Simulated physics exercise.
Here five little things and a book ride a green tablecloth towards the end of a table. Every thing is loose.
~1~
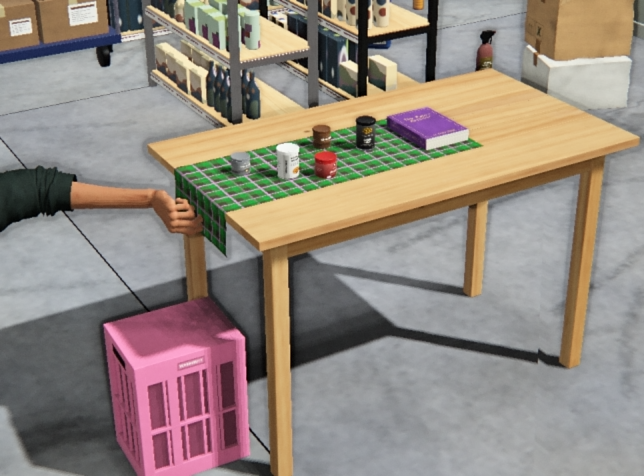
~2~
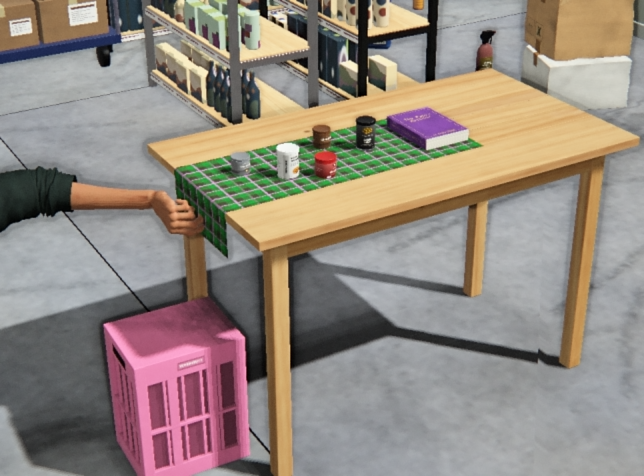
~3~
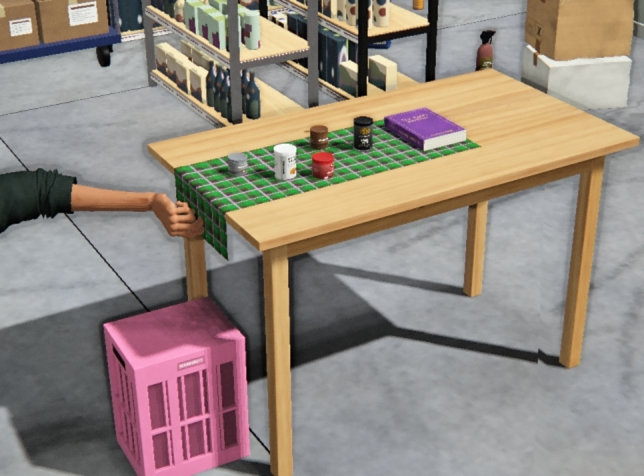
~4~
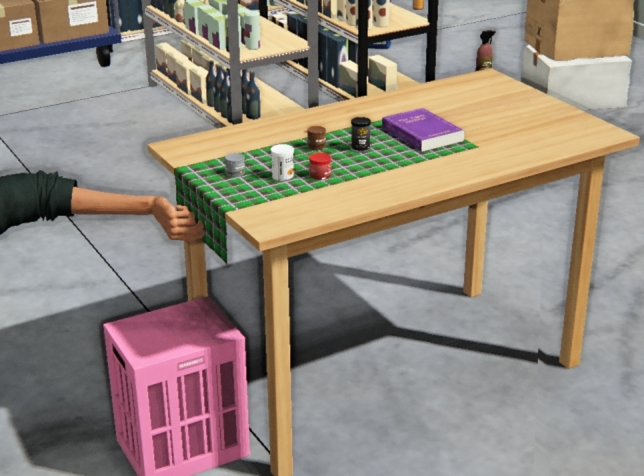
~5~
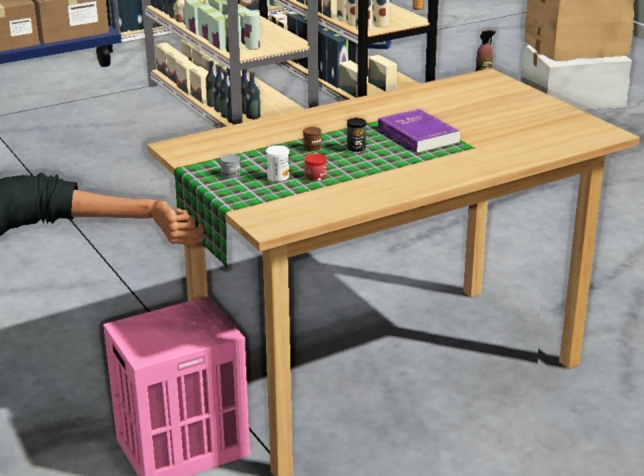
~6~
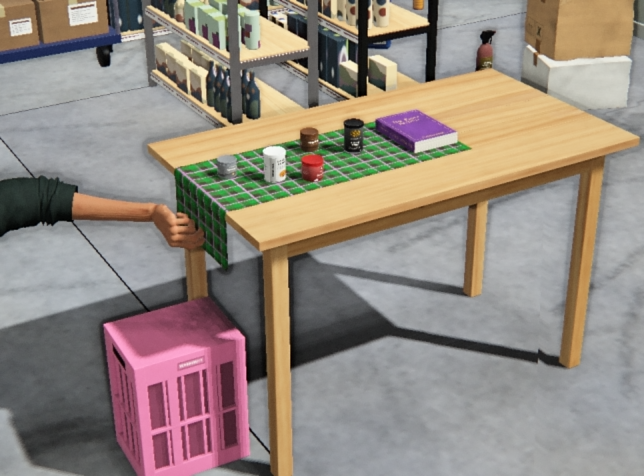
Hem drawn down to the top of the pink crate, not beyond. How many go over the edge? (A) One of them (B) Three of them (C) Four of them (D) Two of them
Answer: D.
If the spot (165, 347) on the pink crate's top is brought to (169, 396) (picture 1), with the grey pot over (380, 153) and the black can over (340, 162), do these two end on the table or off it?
Looks like the grey pot hangs in there, and the black can ends up down.
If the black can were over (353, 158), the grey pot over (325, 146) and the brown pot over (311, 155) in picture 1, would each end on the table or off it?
The black can stays put, the grey pot stays put, and the brown pot stays put.
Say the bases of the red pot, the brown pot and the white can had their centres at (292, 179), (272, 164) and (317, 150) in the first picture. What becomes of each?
My call: The red pot takes a tumble; the brown pot takes a tumble; the white can hangs on.
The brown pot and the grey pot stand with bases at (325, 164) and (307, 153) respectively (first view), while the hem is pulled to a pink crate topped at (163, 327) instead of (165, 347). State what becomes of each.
Observed: Brown pot remains seated; grey pot remains seated.
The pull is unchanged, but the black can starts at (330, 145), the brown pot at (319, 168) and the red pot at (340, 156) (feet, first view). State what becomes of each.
Black can safe, brown pot safe, red pot safe.
Early on, hem near (203, 270); all still up.
Midway, hem near (203, 307); grey pot gone.
Finally, hem on the crate; grey pot and white can gone. Over the edge go two.
